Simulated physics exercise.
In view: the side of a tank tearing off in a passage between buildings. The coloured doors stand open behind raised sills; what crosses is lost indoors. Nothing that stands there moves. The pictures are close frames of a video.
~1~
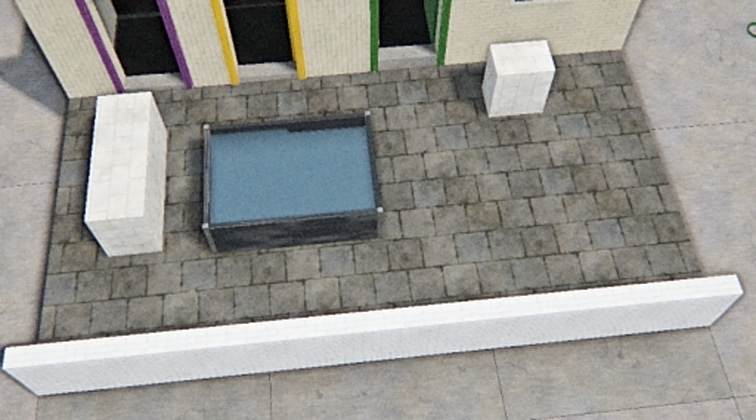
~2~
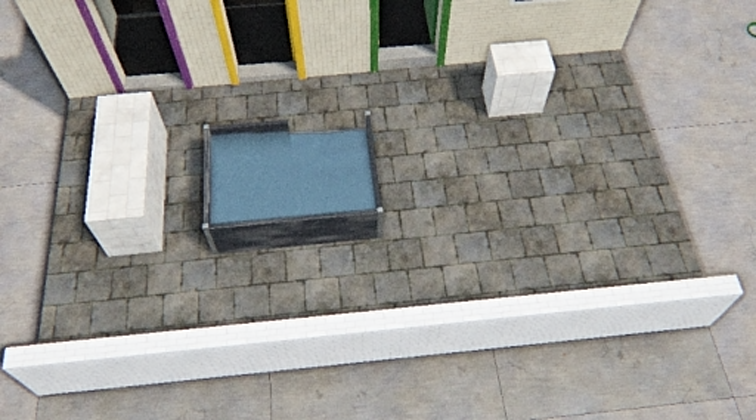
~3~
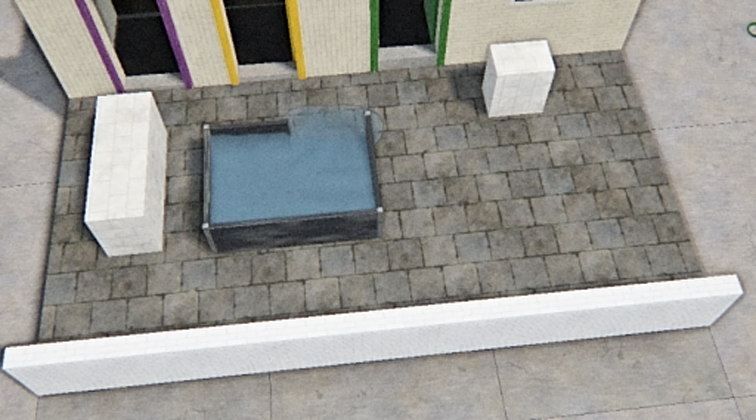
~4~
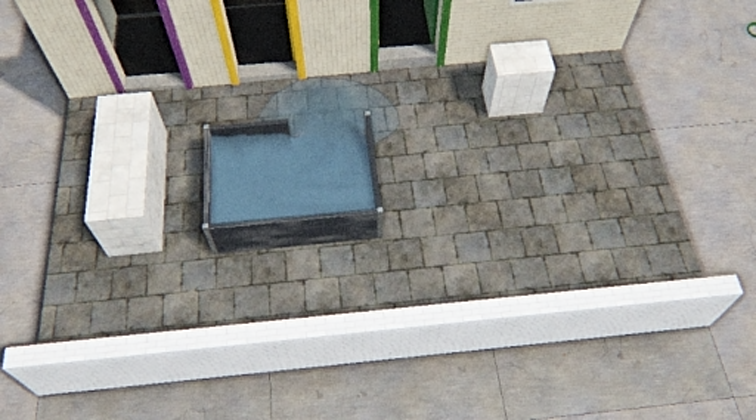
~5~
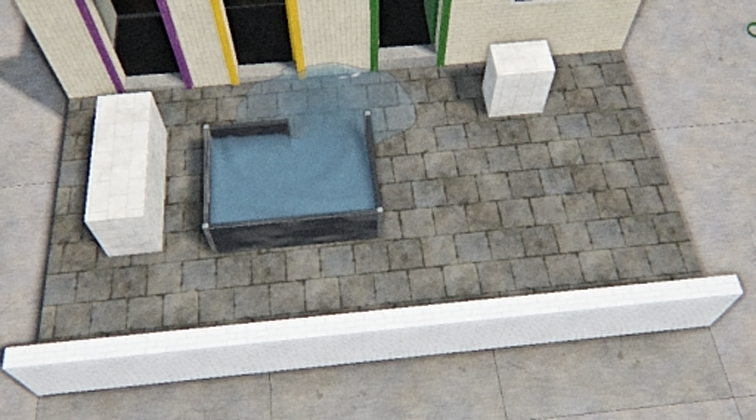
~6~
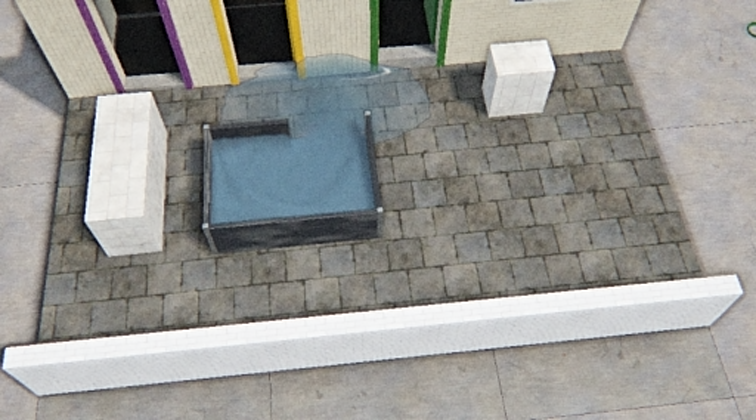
A paved passage beside a pale building is seen from high above, with a long, low white wall along the near edge. A dark-sided tank of blue water stands left of centre between a tall white block and a smaller one at right, before doorways edged in purple, yellow and green. Part of the tank's far side opens, and water pours out and spreads over the paving toward the yellow and green doorways, while the camera stays still.
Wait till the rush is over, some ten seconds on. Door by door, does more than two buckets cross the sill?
In the end: The purple door holds within the limit; the green door holds within the limit; the yellow door floods.
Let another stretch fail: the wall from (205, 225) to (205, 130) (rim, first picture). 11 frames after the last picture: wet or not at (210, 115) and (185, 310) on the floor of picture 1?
One after the other: Awash, wet.
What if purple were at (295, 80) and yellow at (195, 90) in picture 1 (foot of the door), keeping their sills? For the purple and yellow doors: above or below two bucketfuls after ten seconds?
My reading: The purple door passes that mark; the yellow door stays under.
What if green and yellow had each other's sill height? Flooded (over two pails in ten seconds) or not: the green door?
Green door lets more in.
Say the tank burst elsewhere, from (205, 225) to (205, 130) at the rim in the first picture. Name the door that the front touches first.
The purple door.
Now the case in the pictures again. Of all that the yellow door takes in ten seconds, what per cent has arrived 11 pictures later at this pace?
About 60 per cent.
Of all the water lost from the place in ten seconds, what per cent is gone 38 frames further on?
Roughly 70 per cent.
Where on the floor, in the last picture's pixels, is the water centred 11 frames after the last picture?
I would point to (323, 150).
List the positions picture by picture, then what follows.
In the first frame, still water in the tank at (291, 171).
In the second frame, the front is at a hidden place, out from the gap on the tank's far side.
In the third frame, the front is at (288, 118), out from the gap on the tank's far side.
In the fourth frame, the front is at (298, 86), out from the gap on the tank's far side.
In the fifth frame, the front is at (262, 83), out from the gap on the tank's far side.
In the sixth frame, water pours out on the tank's far side and has run to (239, 85).
A moment on, water covers 15 % of the floor; the purple door wet at the sill, nothing in, the green door wet at the sill, nothing in, the yellow door over two buckets in.
Next, water covers 30 % of the floor; the purple door wet at the sill, nothing in, the green door under two buckets in, the yellow door over two buckets in.
Then, water covers 45 % of the floor; the purple door wet at the sill, nothing in, the green door under two buckets in, the yellow door far over two buckets in.
Later, water covers 65 % of the floor; the purple door wet at the sill, nothing in, the green door under two buckets in, the yellow door far over two buckets in.
In the end, water covers 75 % of the floor; the purple door wet at the sill, nothing in, the green door under two buckets in, the yellow door far over two buckets in.
